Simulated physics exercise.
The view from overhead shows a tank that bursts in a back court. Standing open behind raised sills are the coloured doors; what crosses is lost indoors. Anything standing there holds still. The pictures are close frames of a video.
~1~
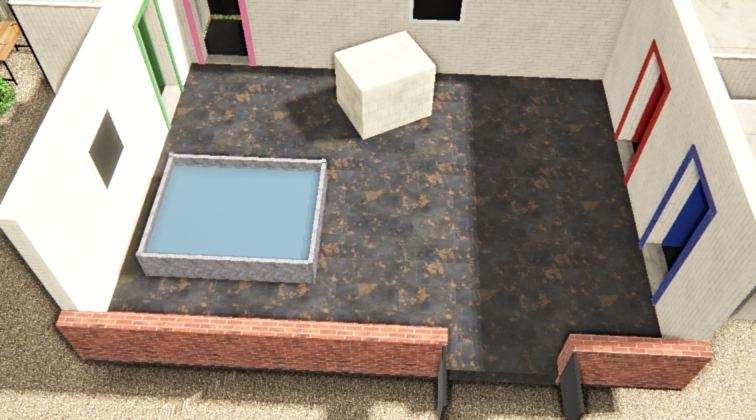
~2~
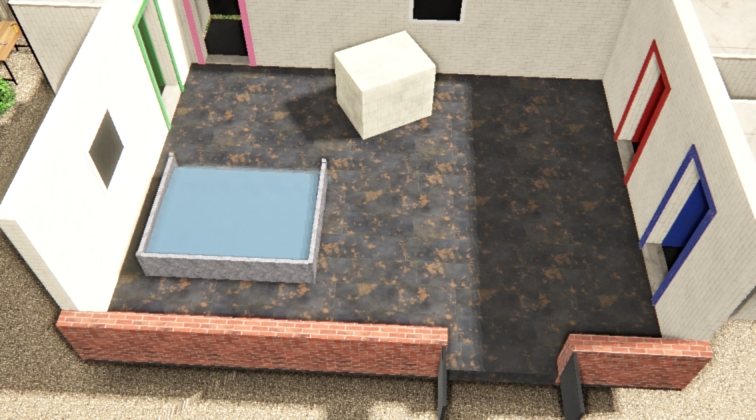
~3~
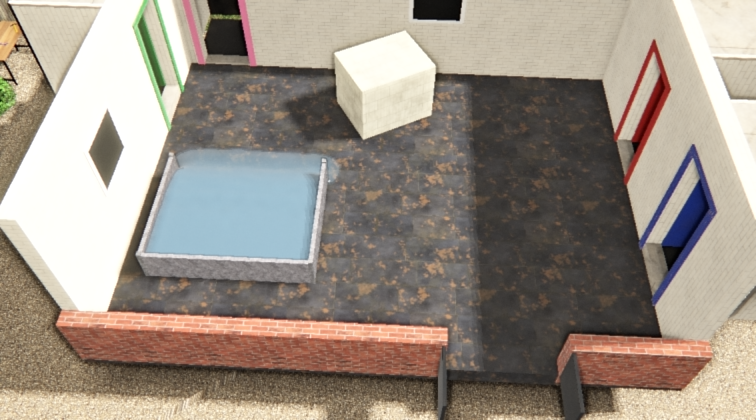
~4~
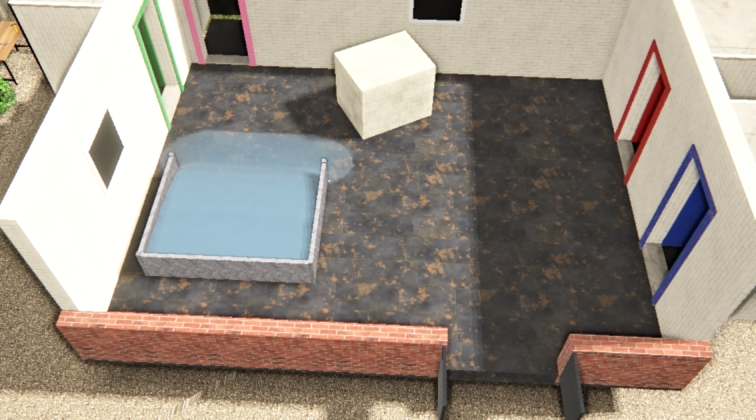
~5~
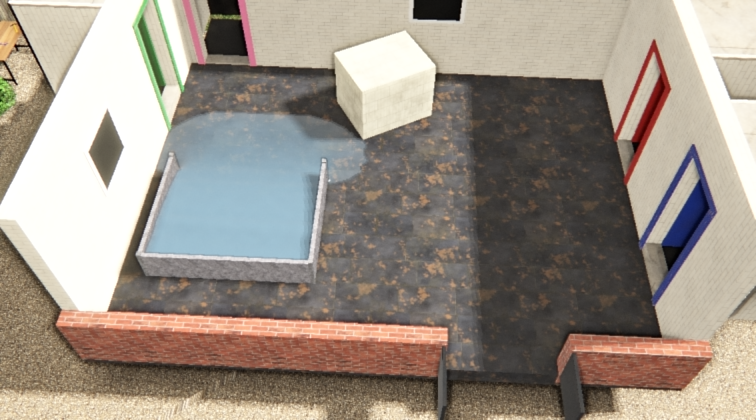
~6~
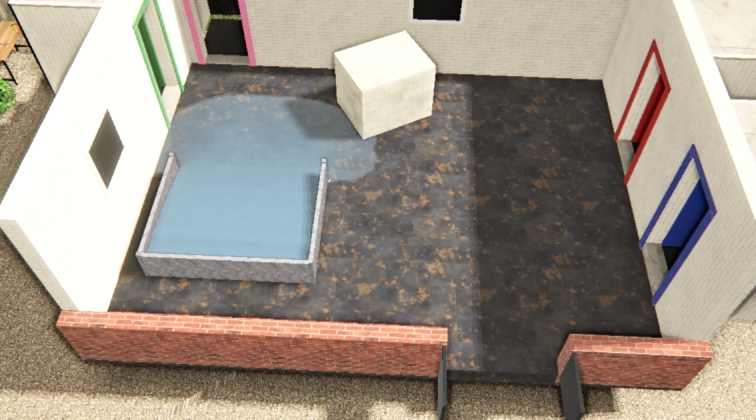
To begin with, still blue water fills a low walled tank on the left of a dark-floored court with coloured doors. The tank's far wall disappears, and water pours through the gap, then spreads in a widening sheet across the floor toward the back wall and the pale block.
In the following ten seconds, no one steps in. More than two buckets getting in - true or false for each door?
Green door: False; blue door: False; pink door: True; red door: False.
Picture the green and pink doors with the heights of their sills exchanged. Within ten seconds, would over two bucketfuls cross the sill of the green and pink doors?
The green door surpasses the threshold, and the pink door surpasses the threshold.
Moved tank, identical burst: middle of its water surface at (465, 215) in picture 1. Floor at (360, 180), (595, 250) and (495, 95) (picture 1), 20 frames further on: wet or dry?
Readings in order: Flood; no flood; flood.
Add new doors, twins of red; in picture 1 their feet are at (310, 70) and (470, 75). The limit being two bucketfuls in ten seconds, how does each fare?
Well, the earlier one is above the limit, while the later one is below the limit.
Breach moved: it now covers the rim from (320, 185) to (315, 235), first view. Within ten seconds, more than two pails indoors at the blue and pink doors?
The blue door stays within the limit, while the pink door stays within the limit.
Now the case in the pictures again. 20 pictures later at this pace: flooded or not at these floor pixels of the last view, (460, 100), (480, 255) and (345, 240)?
The three points read soaked through, clear and clear.
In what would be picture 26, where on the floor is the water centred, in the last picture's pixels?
Near (279, 133) in the last view.
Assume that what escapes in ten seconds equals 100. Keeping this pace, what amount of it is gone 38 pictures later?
Somewhere around 90 per cent, I'd say.
A moment on, water covers 25 % of the floor; the green door wet at the sill, nothing in, the blue door not reached, the pink door under two buckets in, the red door not reached.
Next, water covers 25 % of the floor; the green door wet at the sill, nothing in, the blue door not reached, the pink door over two buckets in, the red door not reached.
Then, water covers 35 % of the floor; the green door wet at the sill, nothing in, the blue door not reached, the pink door far over two buckets in, the red door not reached.
Later, water covers 50 % of the floor; the green door wet at the sill, nothing in, the blue door not reached, the pink door far over two buckets in, the red door wet at the sill, nothing in.
In the end, water covers 80 % of the floor; the green door wet at the sill, nothing in, the blue door wet at the sill, nothing in, the pink door far over two buckets in, the red door wet at the sill, nothing in.
